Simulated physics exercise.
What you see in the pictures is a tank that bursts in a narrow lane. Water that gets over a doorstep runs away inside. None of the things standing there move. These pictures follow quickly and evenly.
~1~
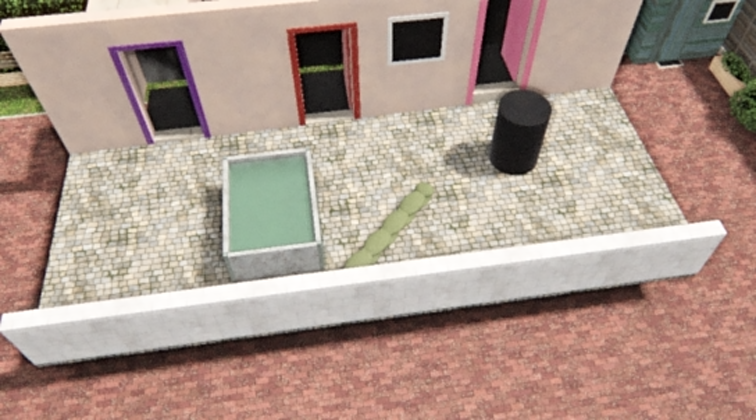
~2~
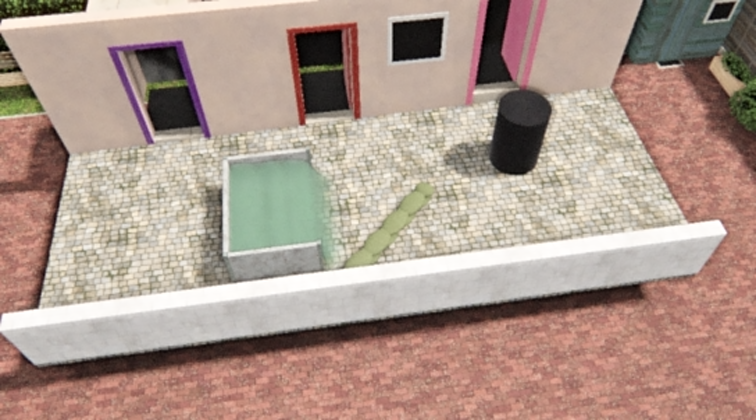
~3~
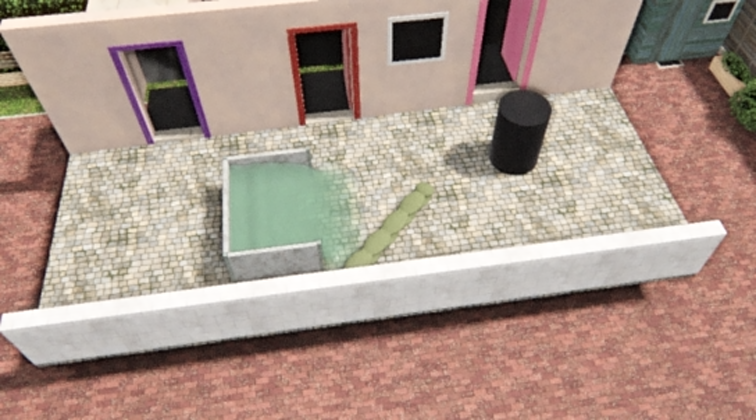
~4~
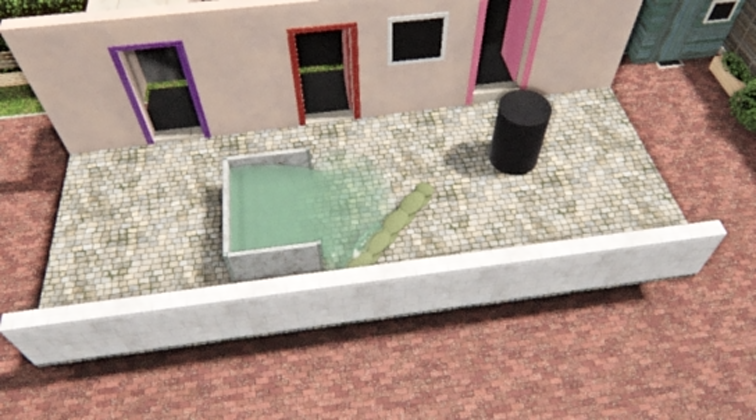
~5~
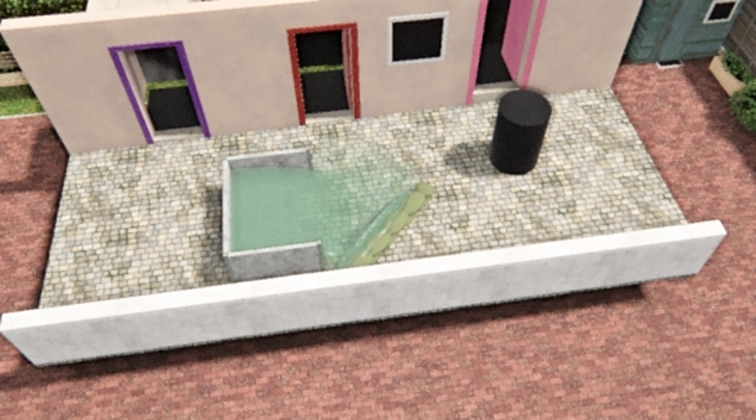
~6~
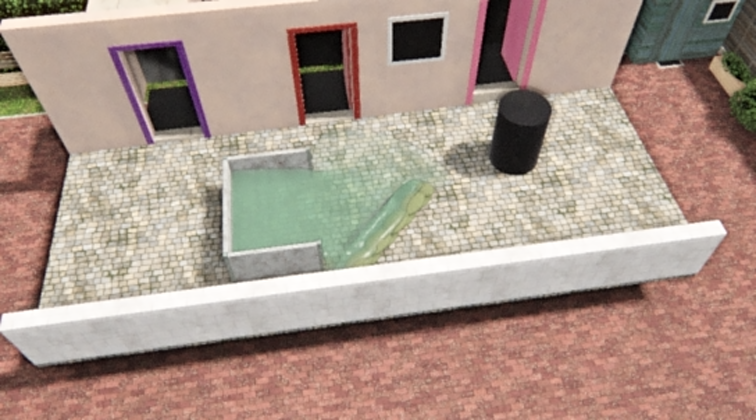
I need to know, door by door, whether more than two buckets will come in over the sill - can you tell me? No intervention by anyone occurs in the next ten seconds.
At the end, the purple door will respect the limit, the red door will break the limit, the pink door will respect the limit.
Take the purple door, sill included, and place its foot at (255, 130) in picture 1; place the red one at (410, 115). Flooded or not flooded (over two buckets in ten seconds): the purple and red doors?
Then: Purple stays under; red passes that mark.
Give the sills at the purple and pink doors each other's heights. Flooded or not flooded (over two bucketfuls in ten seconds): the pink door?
In short: Pink floods.
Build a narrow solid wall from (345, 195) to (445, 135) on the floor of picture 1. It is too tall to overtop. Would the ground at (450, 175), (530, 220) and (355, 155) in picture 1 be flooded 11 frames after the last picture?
Reading the points as listed, I get deluged, then deluged, then deluged.
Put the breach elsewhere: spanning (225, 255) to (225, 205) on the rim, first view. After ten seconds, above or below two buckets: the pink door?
I'd say pink door falls short.
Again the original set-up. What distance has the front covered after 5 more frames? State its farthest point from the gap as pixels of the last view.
Farthest reach: (512, 125).
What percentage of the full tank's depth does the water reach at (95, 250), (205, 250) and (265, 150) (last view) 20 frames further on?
In order: Roughly 0, 0 and 2 in a hundred.
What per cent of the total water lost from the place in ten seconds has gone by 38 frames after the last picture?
Share gone: About 70 %.
A moment on, water covers 30 % of the floor; the purple door not reached, the red door wet at the sill, nothing in, the pink door not reached.
Next, water covers 40 % of the floor; the purple door not reached, the red door wet at the sill, nothing in, the pink door wet at the sill, nothing in.
Then, water covers 60 % of the floor; the purple door not reached, the red door over two buckets in, the pink door wet at the sill, nothing in.
Later, water covers 70 % of the floor; the purple door wet at the sill, nothing in, the red door over two buckets in, the pink door wet at the sill, nothing in.
In the end, water covers 60 % of the floor; the purple door wet at the sill, nothing in, the red door far over two buckets in, the pink door wet at the sill, nothing in.
